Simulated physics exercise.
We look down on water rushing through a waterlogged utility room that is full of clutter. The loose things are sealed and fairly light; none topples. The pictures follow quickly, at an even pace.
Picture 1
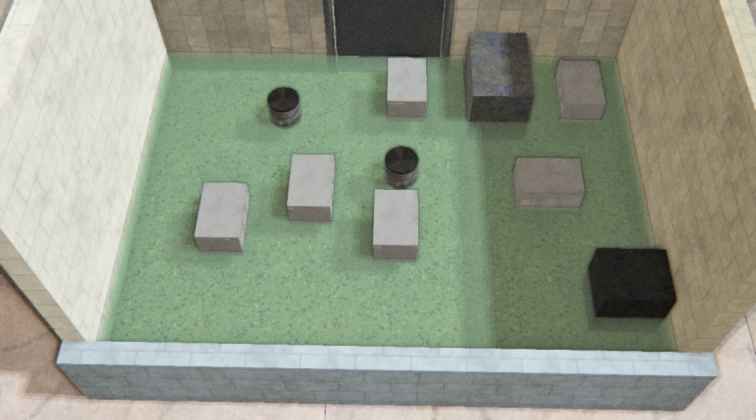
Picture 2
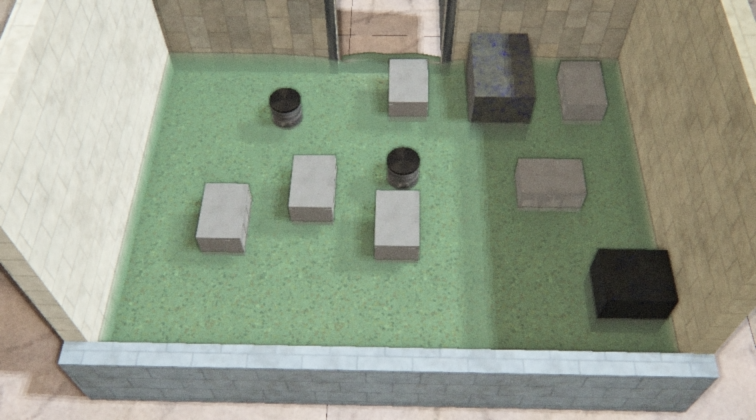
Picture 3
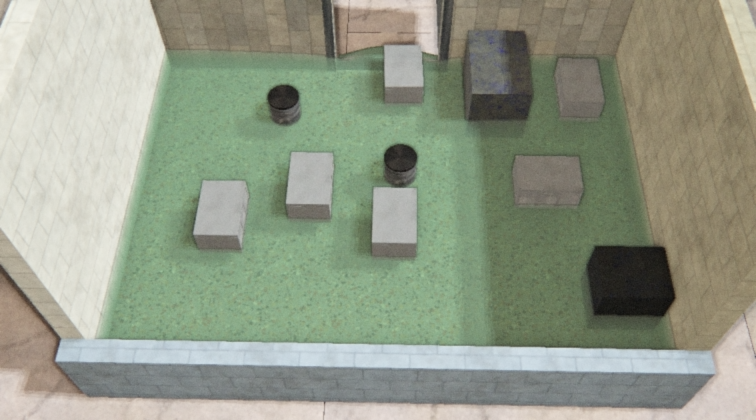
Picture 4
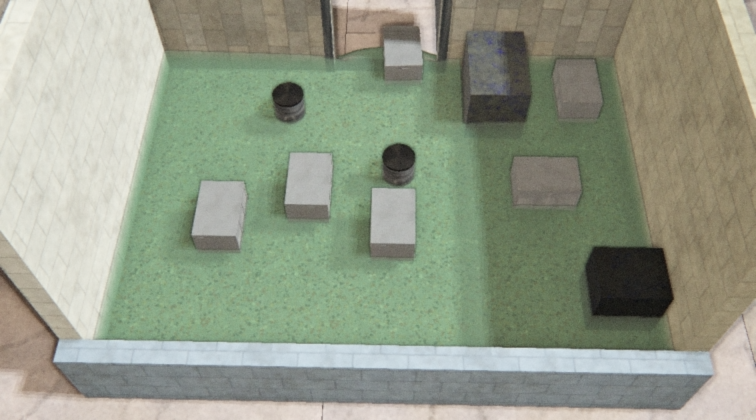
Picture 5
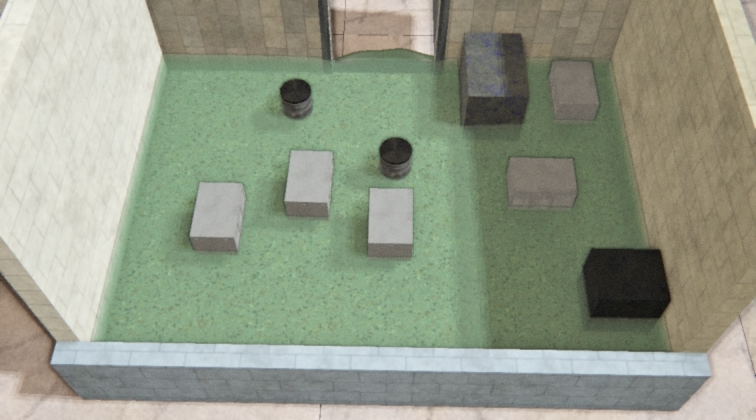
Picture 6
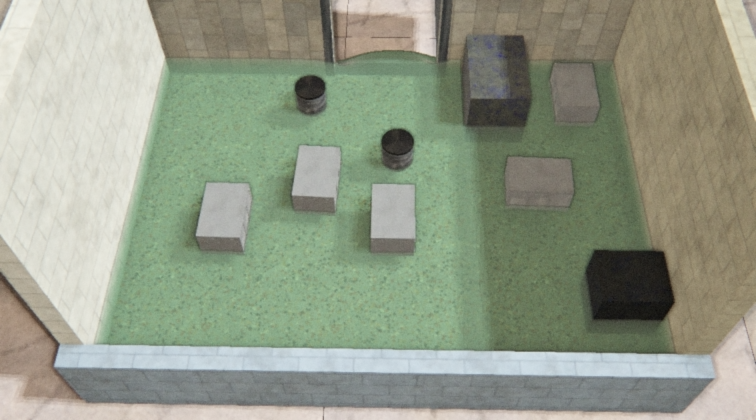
A pale block slides out through the back doorway as dark pails drift across green water.
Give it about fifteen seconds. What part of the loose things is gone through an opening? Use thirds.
Share: Two thirds or above.
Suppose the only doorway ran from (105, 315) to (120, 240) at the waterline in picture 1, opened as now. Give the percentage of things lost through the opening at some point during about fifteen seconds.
Some 20 per cent.
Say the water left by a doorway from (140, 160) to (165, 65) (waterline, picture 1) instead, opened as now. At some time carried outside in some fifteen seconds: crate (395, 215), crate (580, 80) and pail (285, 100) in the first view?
One after the other: Yes, kept in, yes.
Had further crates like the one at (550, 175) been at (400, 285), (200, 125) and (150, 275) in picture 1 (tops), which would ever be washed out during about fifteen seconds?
In that order: No, gone, still in.
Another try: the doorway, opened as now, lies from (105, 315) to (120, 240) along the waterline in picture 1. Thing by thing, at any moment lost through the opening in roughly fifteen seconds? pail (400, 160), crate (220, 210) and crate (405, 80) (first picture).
In that order: Kept in, out, still in.
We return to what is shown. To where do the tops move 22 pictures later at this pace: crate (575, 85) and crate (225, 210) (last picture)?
Near (553, 106) and (269, 131).
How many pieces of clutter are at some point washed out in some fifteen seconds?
That makes 6.
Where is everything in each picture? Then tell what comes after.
A pail at (283, 99), afloat; a pail at (402, 159), afloat; 0 of 8 have shifted, in the first picture.
A pail at (285, 99) floats; a pail at (403, 160), afloat; 0 of 8 have shifted, in the second picture.
A pail at (283, 96), afloat; a pail at (401, 157), afloat; 1 of 8 have shifted, in the third picture.
A pail at (288, 94) floats, close to its start; a pail at (399, 157) floats, close to its start; 2 of 8 have shifted, in the fourth picture.
A pail at (296, 90) floats, close to its start; a pail at (396, 150) floats, close to its start; 4 of 8 have shifted, in the fifth picture.
A pail at (310, 87), afloat, a stride from its start; a pail at (398, 141), afloat, close to its start; 7 of 8 have shifted, in the sixth picture.
A moment on, 1 of 8 are out; 7 afloat.
Next, 3 of 8 are out; 5 afloat.
Later, 5 of 8 are out; 3 afloat.
In the end, 6 of 8 are out; 2 afloat.
